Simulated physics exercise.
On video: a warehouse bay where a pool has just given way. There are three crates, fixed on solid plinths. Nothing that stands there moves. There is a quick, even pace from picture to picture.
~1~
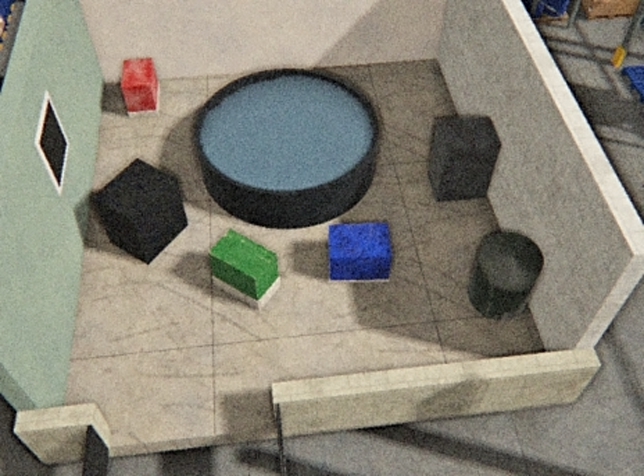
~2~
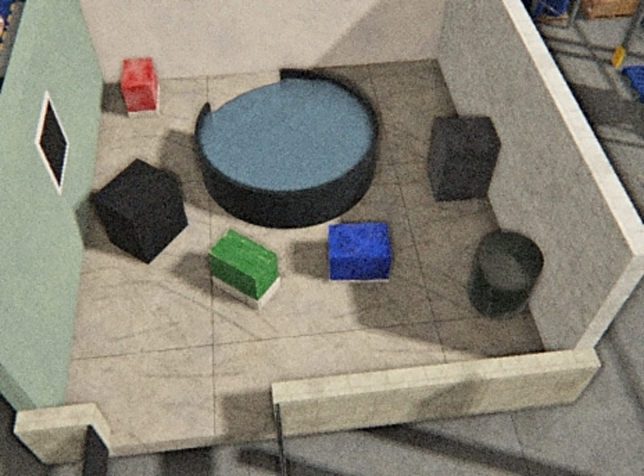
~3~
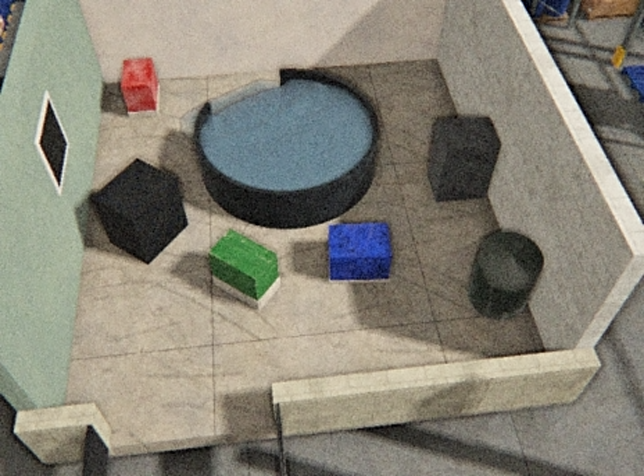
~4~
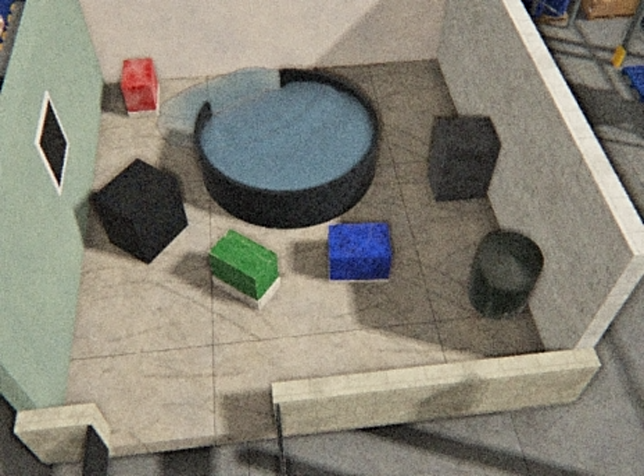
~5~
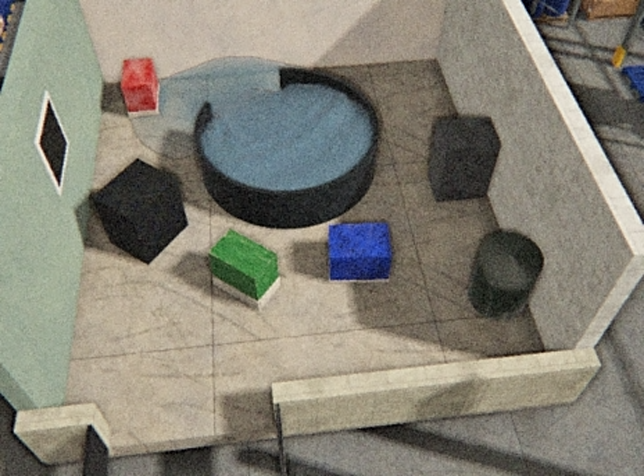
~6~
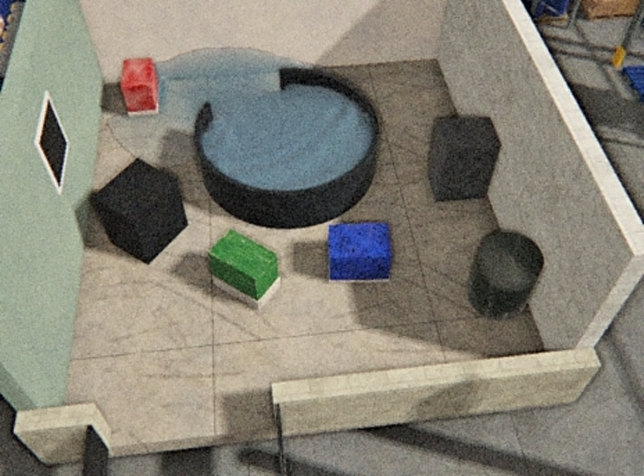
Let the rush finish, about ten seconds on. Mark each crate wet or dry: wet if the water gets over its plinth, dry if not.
Blue crate wet, green crate dry, red crate wet.
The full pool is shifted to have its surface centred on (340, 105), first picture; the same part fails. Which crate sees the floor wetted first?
My pick is the crate marked red.
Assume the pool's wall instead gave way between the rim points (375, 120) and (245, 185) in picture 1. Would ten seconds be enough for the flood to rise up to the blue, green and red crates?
Then: The blue one is topped; the green one takes water; the red one is topped.
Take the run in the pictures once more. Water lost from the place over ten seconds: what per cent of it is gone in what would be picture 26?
Around 0 percent.
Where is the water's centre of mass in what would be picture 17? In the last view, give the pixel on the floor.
About (251, 137).
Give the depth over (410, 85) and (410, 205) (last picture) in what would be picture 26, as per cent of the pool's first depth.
Roughly 6 in a hundred, then 0 in a hundred.
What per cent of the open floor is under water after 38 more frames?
By my count, 85 percent.
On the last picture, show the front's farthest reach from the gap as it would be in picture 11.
I reckon the front has reached (398, 67) by then.
A moment on, water covers 15 % of the floor; the blue crate not reached, the green crate not reached, the red crate water round its plinth.
Next, water covers 30 % of the floor; the blue crate not reached, the green crate not reached, the red crate water round its plinth.
Then, water covers 55 % of the floor; the blue crate not reached, the green crate water round its plinth, the red crate water round its plinth.
Later, water covers 85 % of the floor; the blue crate water round its plinth, the green crate water round its plinth, the red crate water round its plinth.
In the end, water covers 100 % of the floor; the blue crate was topped, the green crate stayed above the water, the red crate was topped.
